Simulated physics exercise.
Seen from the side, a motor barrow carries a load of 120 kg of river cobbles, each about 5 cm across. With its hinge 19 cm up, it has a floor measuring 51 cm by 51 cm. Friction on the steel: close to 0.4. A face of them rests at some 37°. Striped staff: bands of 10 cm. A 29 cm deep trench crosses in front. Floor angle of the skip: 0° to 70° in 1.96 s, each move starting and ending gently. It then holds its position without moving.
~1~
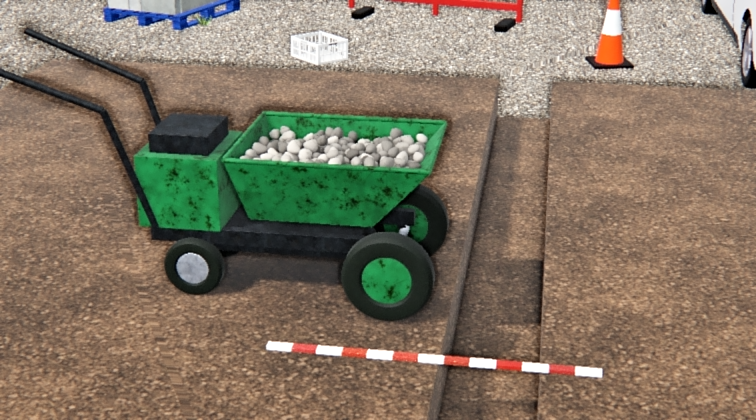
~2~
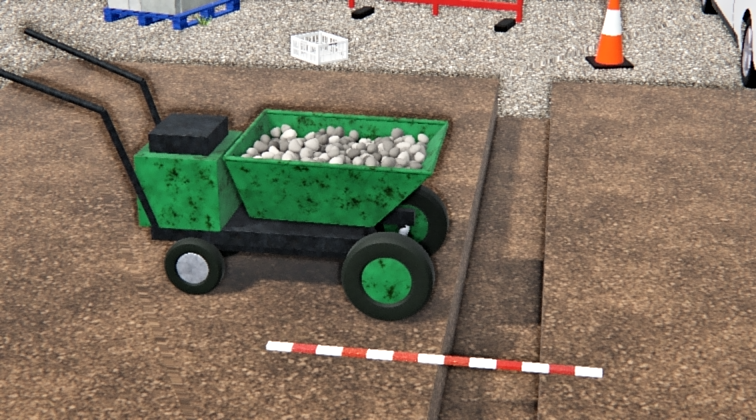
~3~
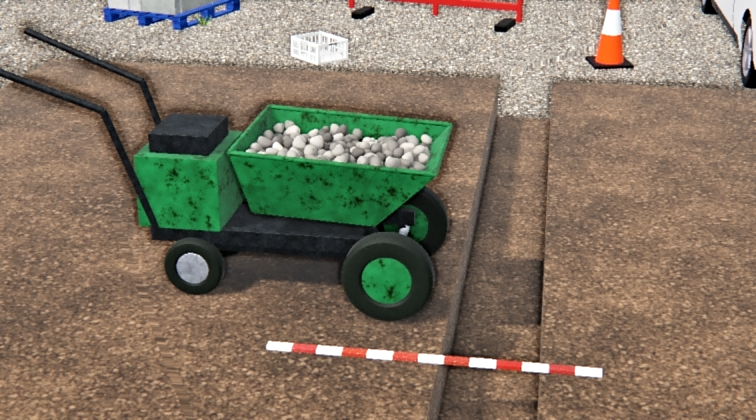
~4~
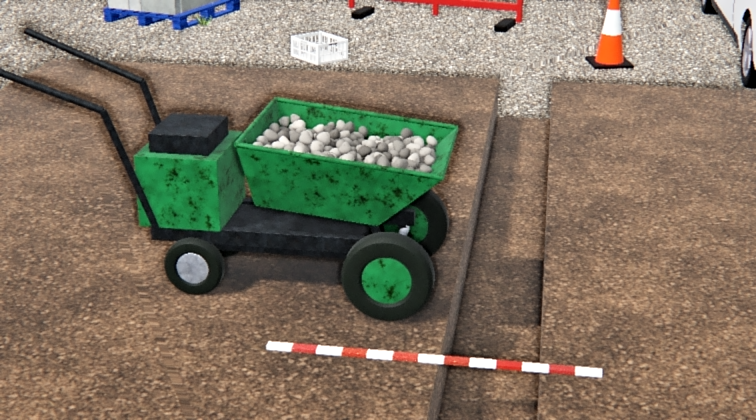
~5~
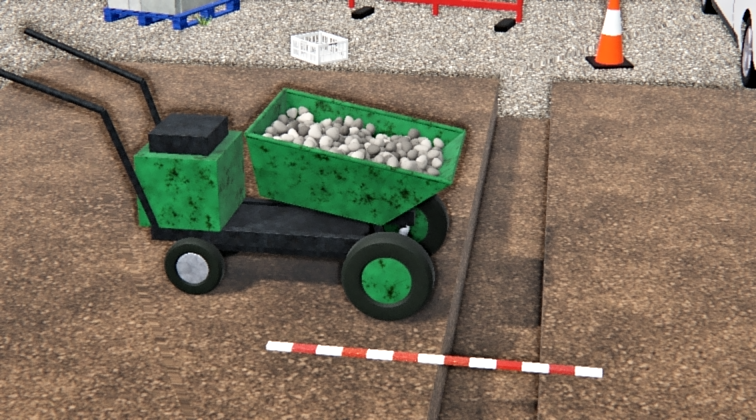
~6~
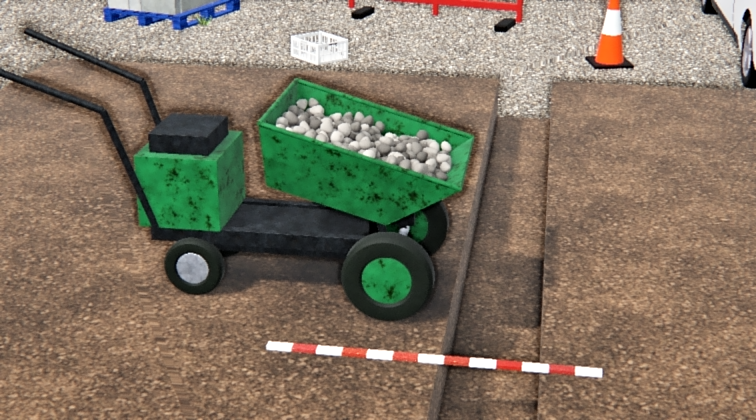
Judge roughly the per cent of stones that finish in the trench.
An estimated 44 per cent finish in the trench.
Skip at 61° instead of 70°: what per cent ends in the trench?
Roughly 60%.
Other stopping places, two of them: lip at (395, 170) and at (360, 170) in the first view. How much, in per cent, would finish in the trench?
Roughly 80 in a hundred from the first, 100 in a hundred from the second.
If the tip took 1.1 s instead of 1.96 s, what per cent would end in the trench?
I'd put it at roughly 40 per cent.
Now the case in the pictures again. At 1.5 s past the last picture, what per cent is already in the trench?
15 per cent, give or take.
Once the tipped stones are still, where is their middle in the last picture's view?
The resting stones are centred at roughly (561, 296).
Then, 0.9 s after the last picture the floor is at 59°, 99 % in the skip, 1 % in the trench; the foremost stones are at (526, 239).
Then, 1.5 s after the last picture the floor is at 70°, 37 % in the skip, 17 % in the trench, 46 % past the trench; the foremost stones are at (673, 308).
Then, 1.8 s after the last picture the floor is at 70°, 14 % in the skip, 29 % in the trench, 57 % past the trench; the foremost stones are at (742, 316).
Then, 3.8 s after the last picture the floor is at 70°, 0 % in the skip, 44 % in the trench, 56 % past the trench; the foremost stones are past the picture's edge.
